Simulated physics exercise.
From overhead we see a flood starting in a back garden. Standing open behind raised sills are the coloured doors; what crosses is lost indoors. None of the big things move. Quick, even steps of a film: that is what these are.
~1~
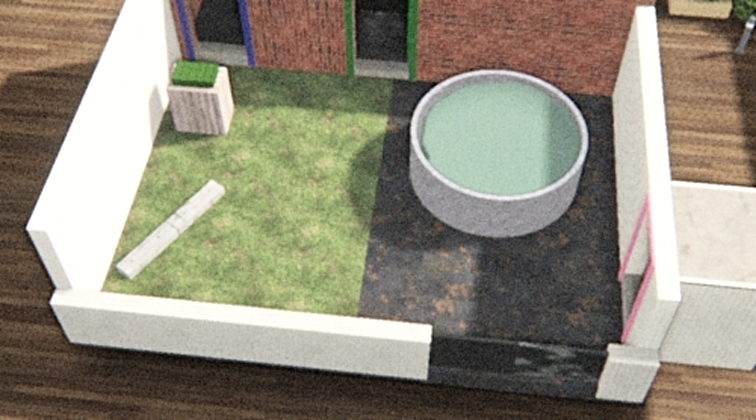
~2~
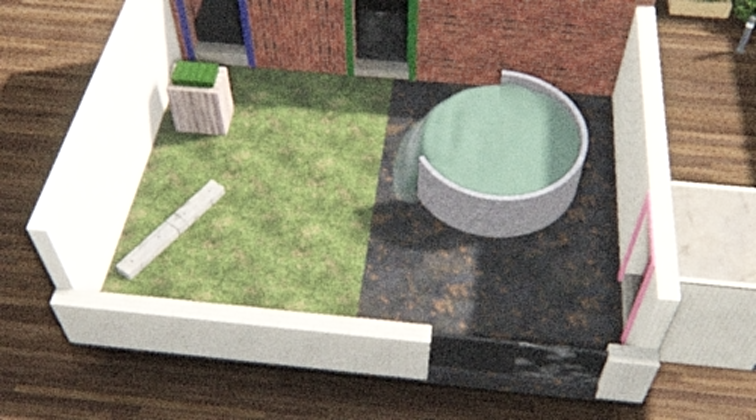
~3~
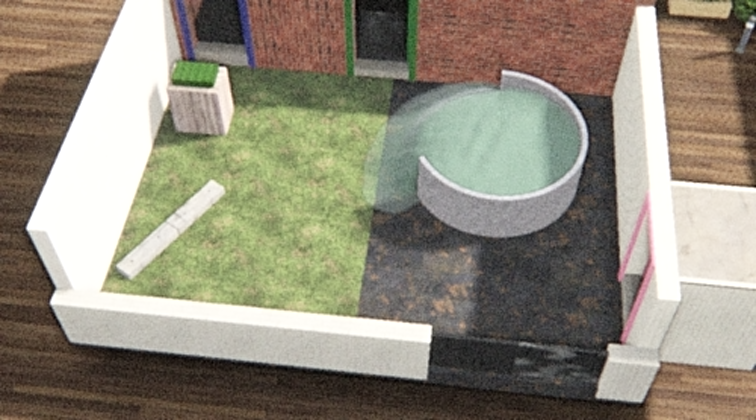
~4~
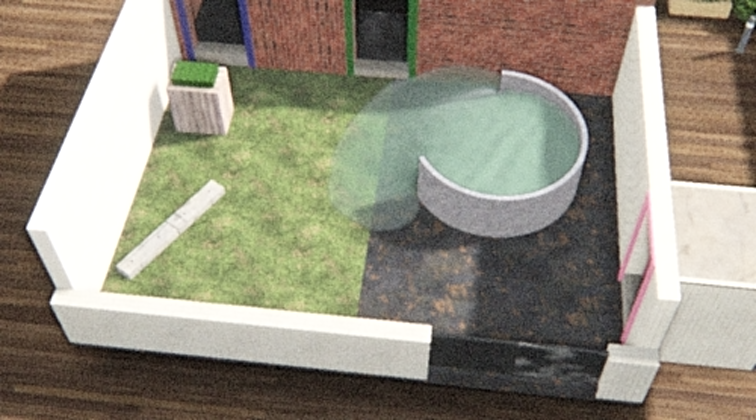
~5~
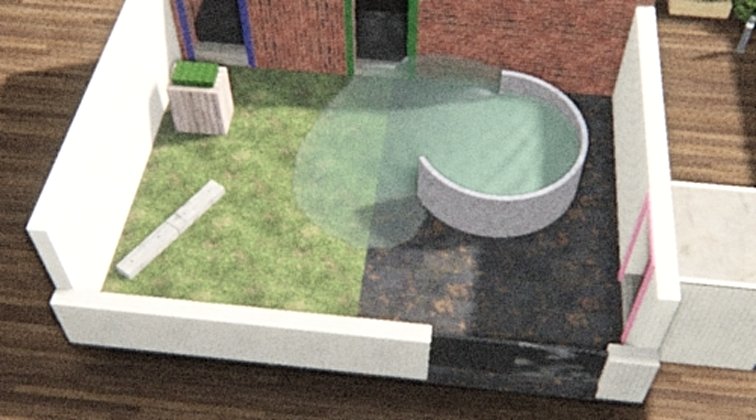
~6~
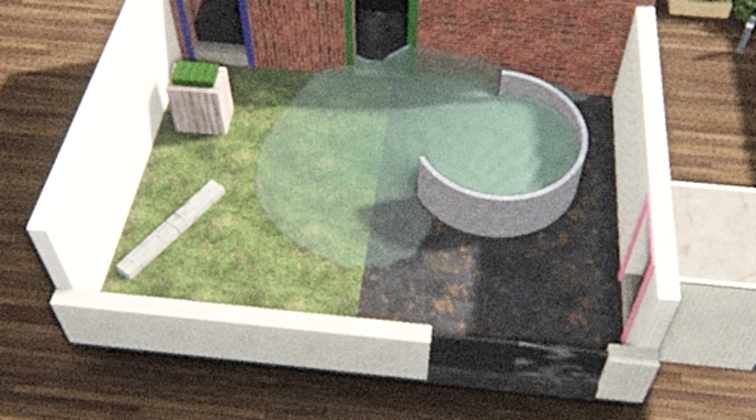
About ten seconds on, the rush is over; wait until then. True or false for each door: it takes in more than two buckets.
For the blue door, true; for the green door, true; for the pink door, false.
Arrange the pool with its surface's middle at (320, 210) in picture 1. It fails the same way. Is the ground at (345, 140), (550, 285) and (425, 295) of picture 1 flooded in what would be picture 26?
In turn: Covered, no water, dry.
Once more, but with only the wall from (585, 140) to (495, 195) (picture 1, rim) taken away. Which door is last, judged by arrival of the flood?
I'd say the one in blue.
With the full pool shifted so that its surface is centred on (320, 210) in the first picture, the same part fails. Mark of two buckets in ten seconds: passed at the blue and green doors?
Result: Blue exceeds the threshold, and green stays within the threshold.
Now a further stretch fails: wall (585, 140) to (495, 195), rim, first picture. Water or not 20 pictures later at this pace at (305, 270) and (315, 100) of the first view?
Point one reached; point two not reached.
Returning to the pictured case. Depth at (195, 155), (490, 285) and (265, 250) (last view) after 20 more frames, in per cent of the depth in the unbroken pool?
18, 0, 10 %.
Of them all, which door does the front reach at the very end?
Answer: The door marked pink.
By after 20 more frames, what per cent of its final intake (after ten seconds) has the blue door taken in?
I make it 75 per cent.
A moment on, water covers 45 % of the floor; the blue door wet at the sill, nothing in, the green door over two buckets in, the pink door not reached.
Next, water covers 60 % of the floor; the blue door wet at the sill, nothing in, the green door far over two buckets in, the pink door not reached.
Then, water covers 75 % of the floor; the blue door over two buckets in, the green door far over two buckets in, the pink door wet at the sill, nothing in.
Later, water covers 95 % of the floor; the blue door far over two buckets in, the green door far over two buckets in, the pink door wet at the sill, nothing in.
In the end, water covers 95 % of the floor; the blue door far over two buckets in, the green door far over two buckets in, the pink door wet at the sill, nothing in.
